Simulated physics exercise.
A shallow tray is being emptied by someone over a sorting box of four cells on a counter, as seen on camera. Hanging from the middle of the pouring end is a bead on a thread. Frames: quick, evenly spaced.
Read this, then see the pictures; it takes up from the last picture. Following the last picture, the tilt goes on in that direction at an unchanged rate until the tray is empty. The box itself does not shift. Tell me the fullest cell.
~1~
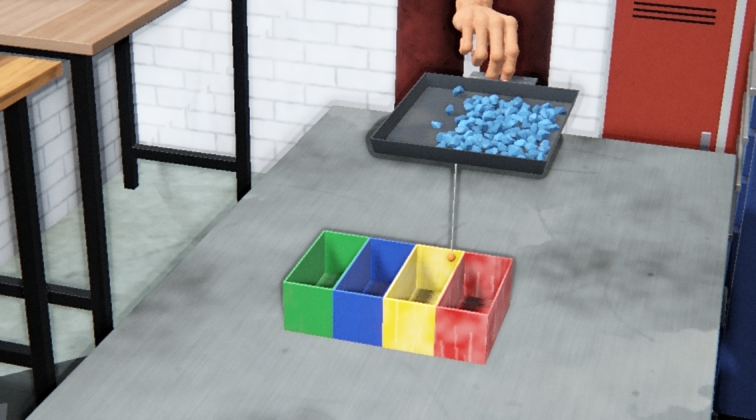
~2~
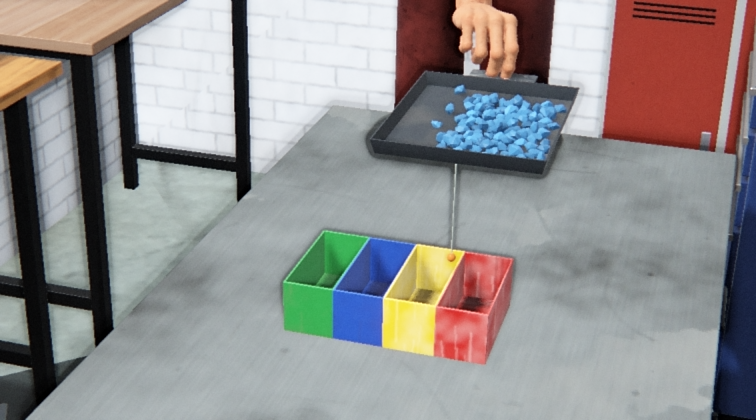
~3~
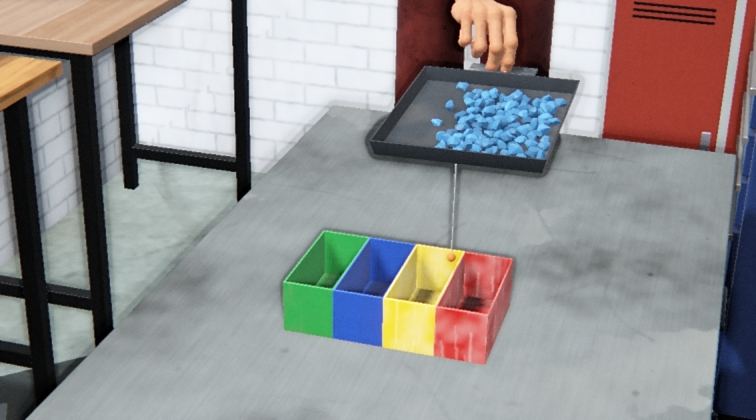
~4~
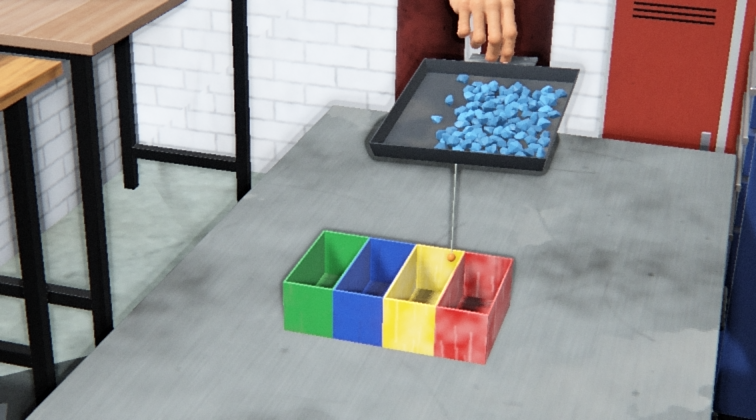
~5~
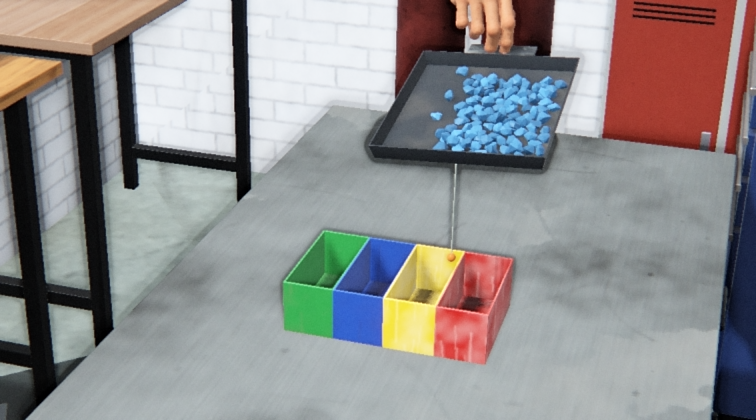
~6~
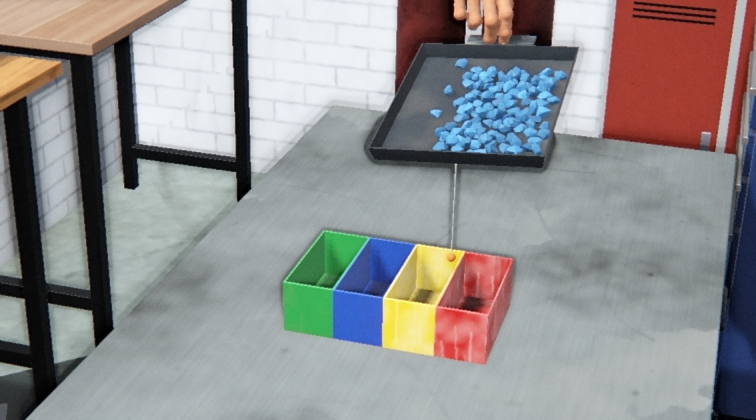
It is the blue one.
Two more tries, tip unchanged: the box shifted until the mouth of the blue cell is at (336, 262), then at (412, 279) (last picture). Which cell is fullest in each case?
So the first one goes to yellow and the second to the green cell.
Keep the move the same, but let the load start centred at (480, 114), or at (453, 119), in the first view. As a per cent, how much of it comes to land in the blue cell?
Near 60 % and 70 %.
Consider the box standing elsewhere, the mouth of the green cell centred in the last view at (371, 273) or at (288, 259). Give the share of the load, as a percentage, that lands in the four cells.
In order: 90 percent, then 100 percent.
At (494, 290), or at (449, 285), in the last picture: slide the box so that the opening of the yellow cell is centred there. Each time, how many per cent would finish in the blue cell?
That makes 20 per cent, followed by 40 per cent.
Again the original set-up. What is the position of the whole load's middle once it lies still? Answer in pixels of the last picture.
Around (374, 311).
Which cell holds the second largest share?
I'd say that yellow cell.
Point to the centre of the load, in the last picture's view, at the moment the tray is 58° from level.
Look close to (425, 136) in the last picture.
Soon, tray tipped steeply; nearly all on the tray; a small part falling or outside the box.
A while on, tray tipped right over; a small part on the tray; about half in the blue cell; about a quarter in the yellow cell; a small part in the green cell; a stray few in the red cell; a small part falling or outside the box.
Towards the end, tray tipped past a quarter turn; about two thirds in the blue cell; about a quarter in the yellow cell; a small part in the green cell; a stray few in the red cell.
Finally, tray tipped past a quarter turn; about two thirds in the blue cell; about a quarter in the yellow cell; a small part in the green cell; a stray few in the red cell.
